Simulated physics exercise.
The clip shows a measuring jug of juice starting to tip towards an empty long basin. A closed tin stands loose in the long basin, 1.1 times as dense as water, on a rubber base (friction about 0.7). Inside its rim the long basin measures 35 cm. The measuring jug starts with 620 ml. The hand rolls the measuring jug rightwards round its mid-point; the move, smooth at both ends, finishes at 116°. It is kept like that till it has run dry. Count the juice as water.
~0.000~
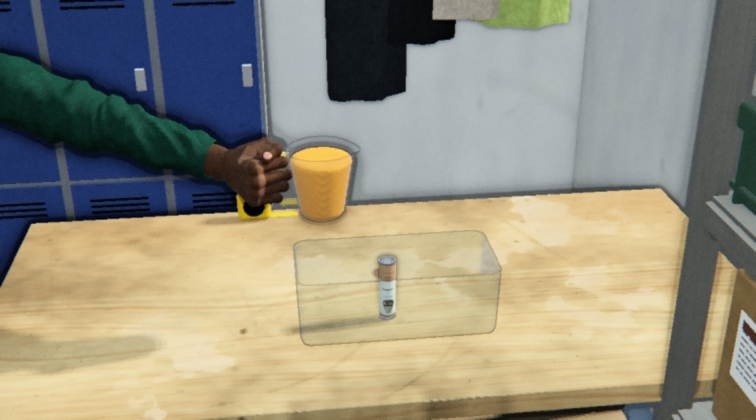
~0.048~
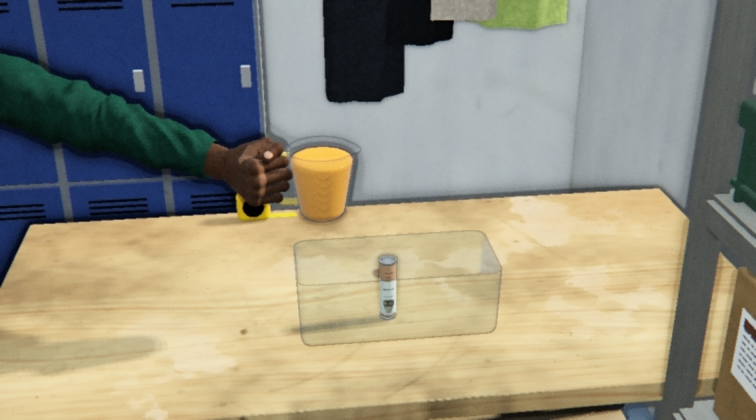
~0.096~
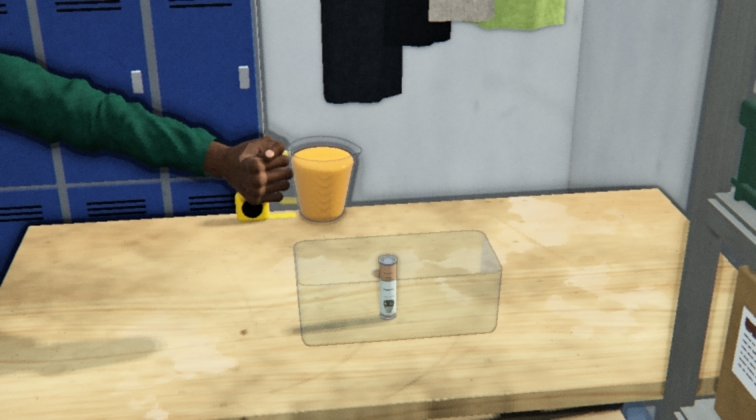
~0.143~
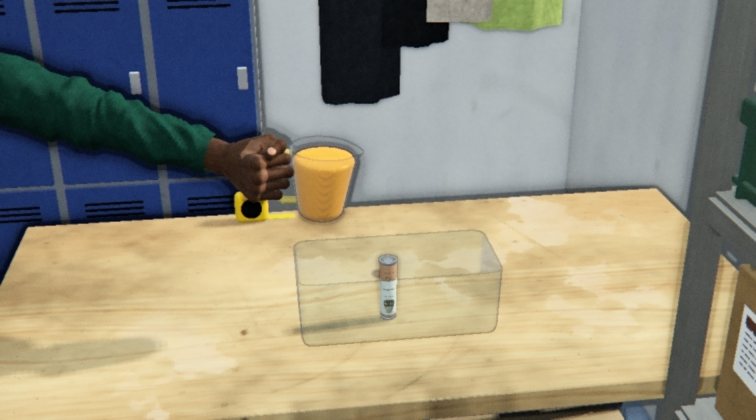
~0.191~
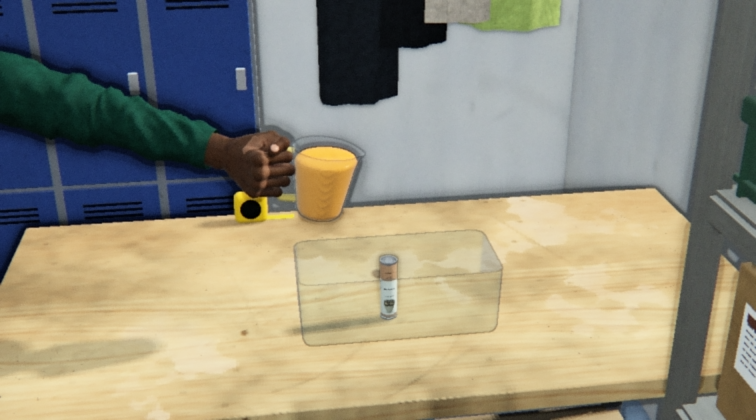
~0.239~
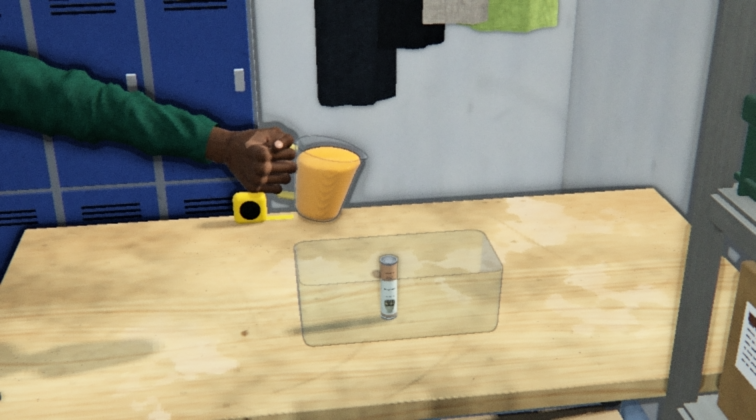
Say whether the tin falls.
It keeps standing.
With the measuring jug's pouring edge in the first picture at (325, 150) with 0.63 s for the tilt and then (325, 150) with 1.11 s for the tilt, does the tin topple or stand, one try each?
First it falls; then it topples.
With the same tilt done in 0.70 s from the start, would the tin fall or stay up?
Then it falls.
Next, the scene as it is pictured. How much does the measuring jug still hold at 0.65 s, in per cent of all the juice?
Some 68 per cent.
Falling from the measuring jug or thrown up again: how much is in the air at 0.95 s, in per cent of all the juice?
About 16 per cent.
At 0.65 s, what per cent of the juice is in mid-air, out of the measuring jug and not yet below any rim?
About 24 per cent.
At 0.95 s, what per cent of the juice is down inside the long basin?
Near 74 in a hundred.
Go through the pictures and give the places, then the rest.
In the first picture, tilt 0°; pouring edge (360, 148); surface from (289, 159) to (352, 156); the long basin's rim runs from (295, 264) to (493, 251); the tin's top is at (387, 263).
In the second picture, tilt 1°; pouring edge (361, 148); surface from (290, 159) to (353, 156).
In the third picture, tilt 2°; pouring edge (362, 149); surface from (291, 158) to (353, 157).
In the fourth picture, tilt 5°; pouring edge (364, 150); surface from (293, 158) to (354, 156).
In the fifth picture, tilt 8°; pouring edge (366, 152); surface from (294, 158) to (357, 157).
In the sixth picture, tilt 13°; pouring edge (368, 155); surface from (296, 159) to (360, 157).
Then, 0.65 s in, the tilt is 73° and 68 per cent is still to pour; the tin stands where it began.
Then, 0.95 s in, the tilt is 110° and 9 per cent is still to pour; the tin stands where it began.
Then, 1.27 s in, the tilt is 116° and 0 per cent is still to pour; the tin stands where it began.
Then, 1.61 s in, the tilt is 116° and 0 per cent is still to pour; the tin stands where it began.
Finally, the tin stands where it began.
